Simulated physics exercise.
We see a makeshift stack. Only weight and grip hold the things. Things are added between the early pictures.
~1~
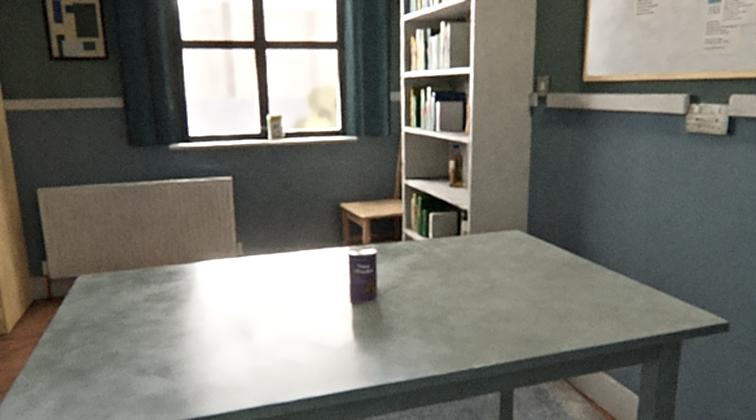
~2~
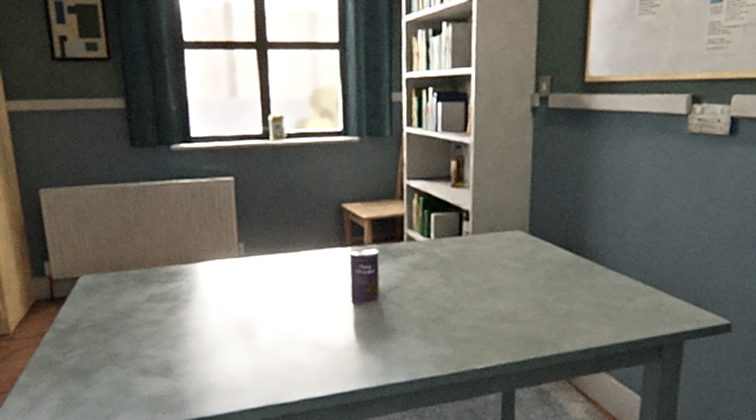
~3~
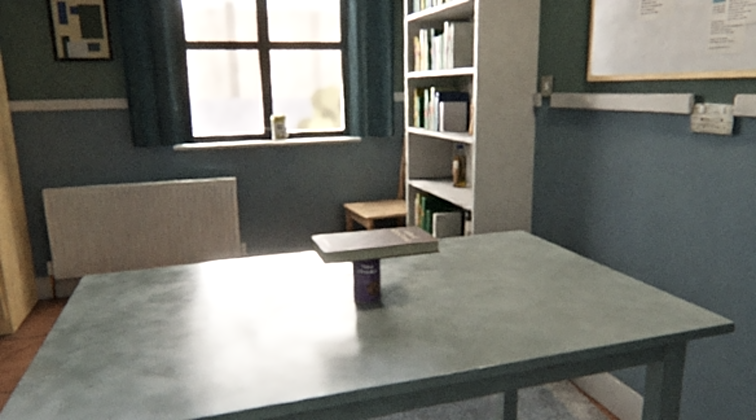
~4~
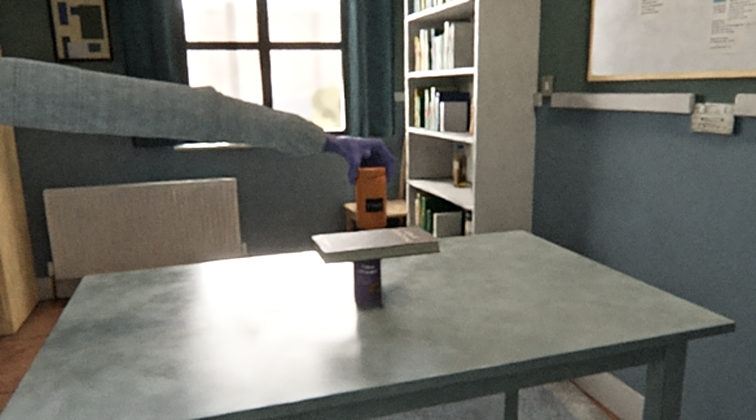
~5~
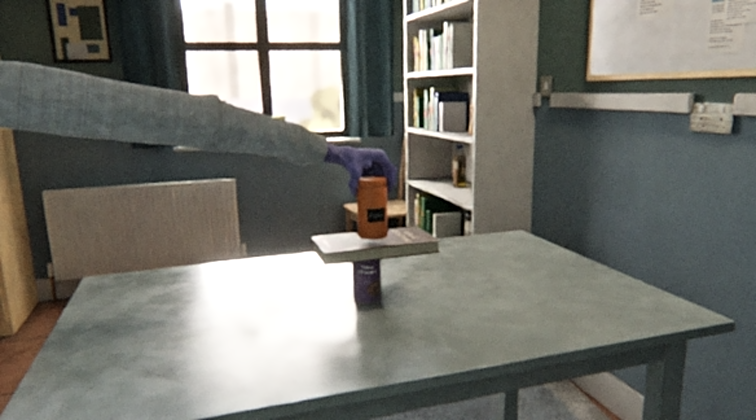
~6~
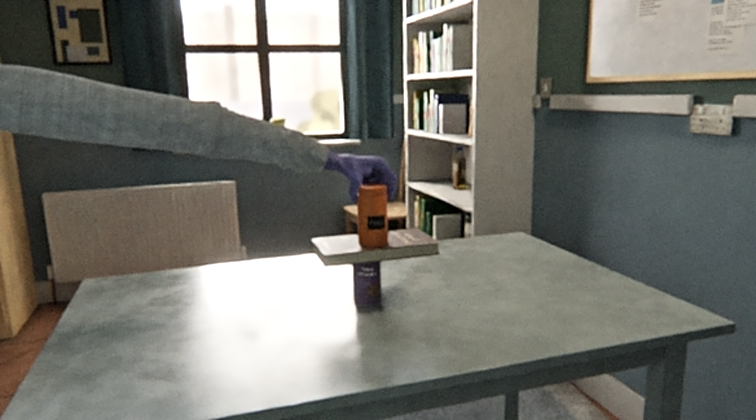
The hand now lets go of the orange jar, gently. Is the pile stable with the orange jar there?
Here the stack stays up.
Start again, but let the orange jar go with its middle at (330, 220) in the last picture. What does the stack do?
Then it keeps its balance.
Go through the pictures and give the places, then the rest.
The last thing is not in view yet; purple tin (363, 275), in the first frame.
The last thing is not in view yet; purple tin (365, 275), in the second frame.
The last thing is not in view yet; purple tin (367, 275), in the third frame.
On its way; orange jar (371, 197); purple tin (367, 275), in the fourth frame.
On its way; orange jar (372, 207); purple tin (367, 275), in the fifth frame.
In place under the hand; orange jar (372, 215); purple tin (367, 277), in the sixth frame.
Then, 0.20 s after the last picture, nothing has stirred.
Then, 0.40 s after the last picture, orange jar resting near (372, 215).
At rest, all 3 in place. Seen from the same camera at the end, orange jar near (372, 215). The stack keeps its balance.
